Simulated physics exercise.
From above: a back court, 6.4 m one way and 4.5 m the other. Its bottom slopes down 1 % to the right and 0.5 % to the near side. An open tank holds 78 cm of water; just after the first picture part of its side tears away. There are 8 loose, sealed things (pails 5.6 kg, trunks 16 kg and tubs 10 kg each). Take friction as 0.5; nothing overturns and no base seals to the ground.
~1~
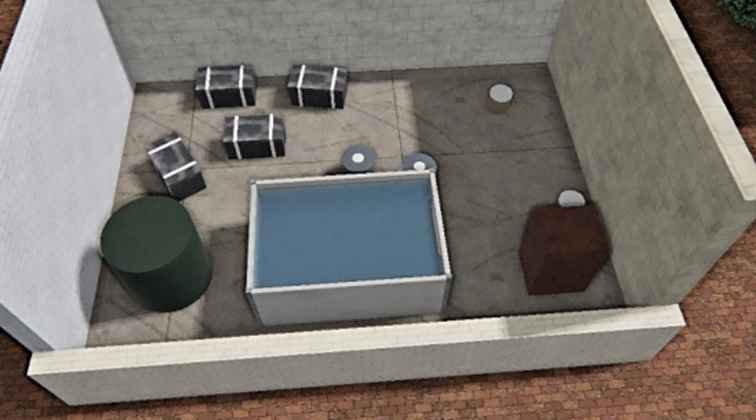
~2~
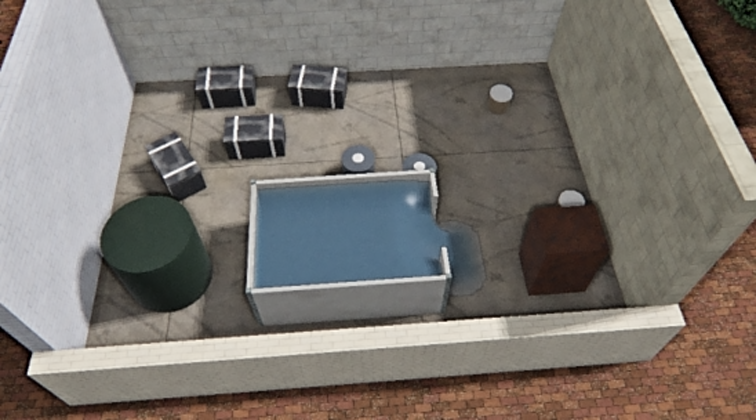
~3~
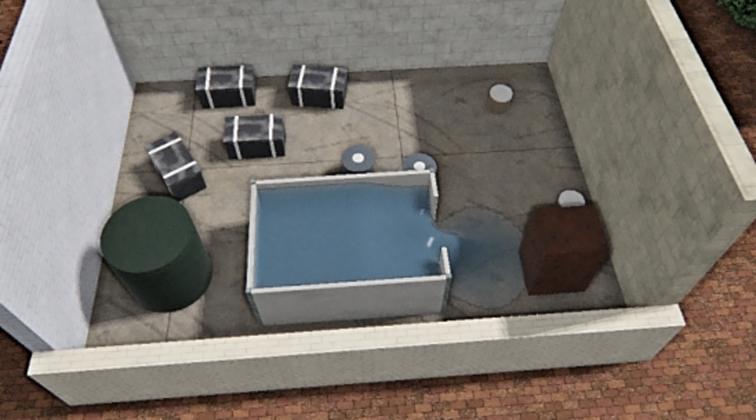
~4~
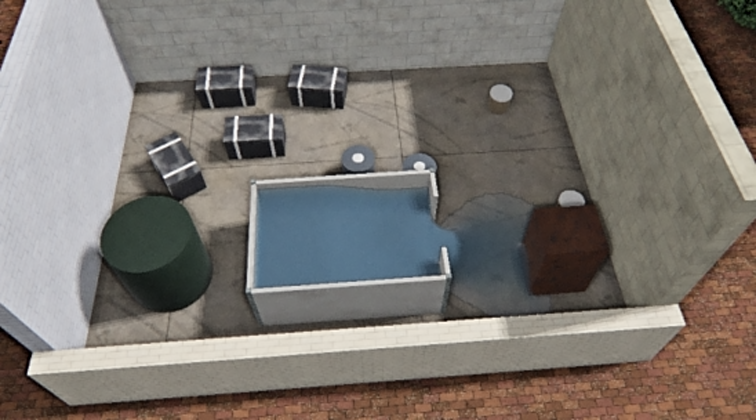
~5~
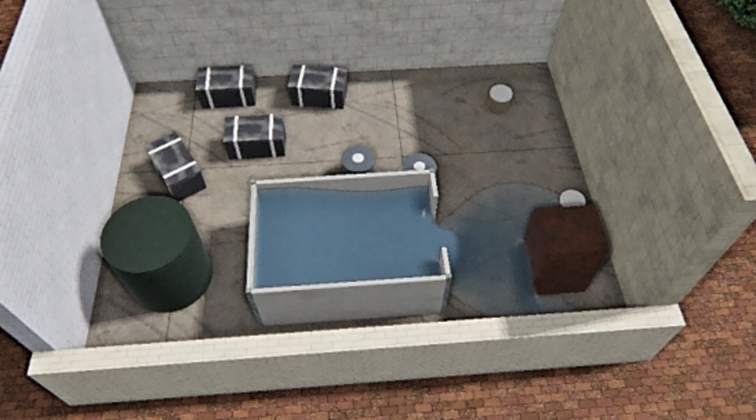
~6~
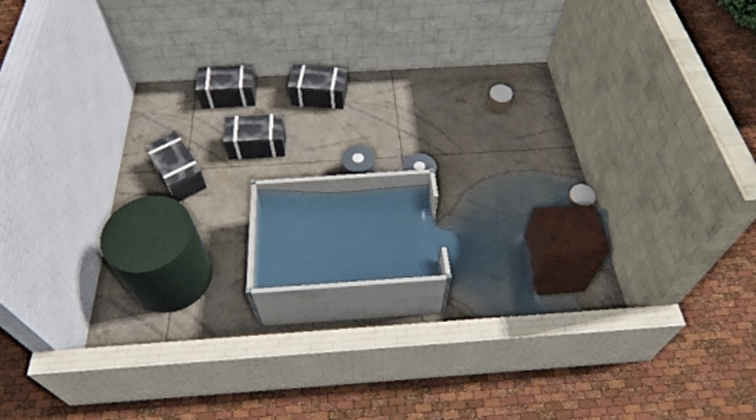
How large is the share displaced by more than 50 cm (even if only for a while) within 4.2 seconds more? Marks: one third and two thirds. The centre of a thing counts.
Share: One to two thirds.
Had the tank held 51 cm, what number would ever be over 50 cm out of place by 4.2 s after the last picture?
Then 2.
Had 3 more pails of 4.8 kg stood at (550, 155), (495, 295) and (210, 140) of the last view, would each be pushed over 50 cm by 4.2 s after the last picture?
In that order: Over, past it, under.
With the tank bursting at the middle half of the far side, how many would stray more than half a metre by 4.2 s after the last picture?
Then 6.
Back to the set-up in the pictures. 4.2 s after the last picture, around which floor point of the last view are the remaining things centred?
At about (315, 146).
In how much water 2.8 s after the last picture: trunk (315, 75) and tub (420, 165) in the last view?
About 4 and 0 cm.
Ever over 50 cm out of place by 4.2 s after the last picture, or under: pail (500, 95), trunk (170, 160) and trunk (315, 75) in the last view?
In turn: Over, less, over.
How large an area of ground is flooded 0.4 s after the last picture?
About 8.0 m2.
Then, 0.4 s after the last picture 1 of 8 are over 50 cm from their spots; 1 afloat.
Then, 1.5 s after the last picture 1 of 8 are over 50 cm from their spots; 0 afloat.
Then, 2.8 s after the last picture 2 of 8 are over 50 cm from their spots; 0 afloat.
Then, 4.2 s after the last picture 3 of 8 are over 50 cm from their spots, and 3 have been at some point; 1 afloat.
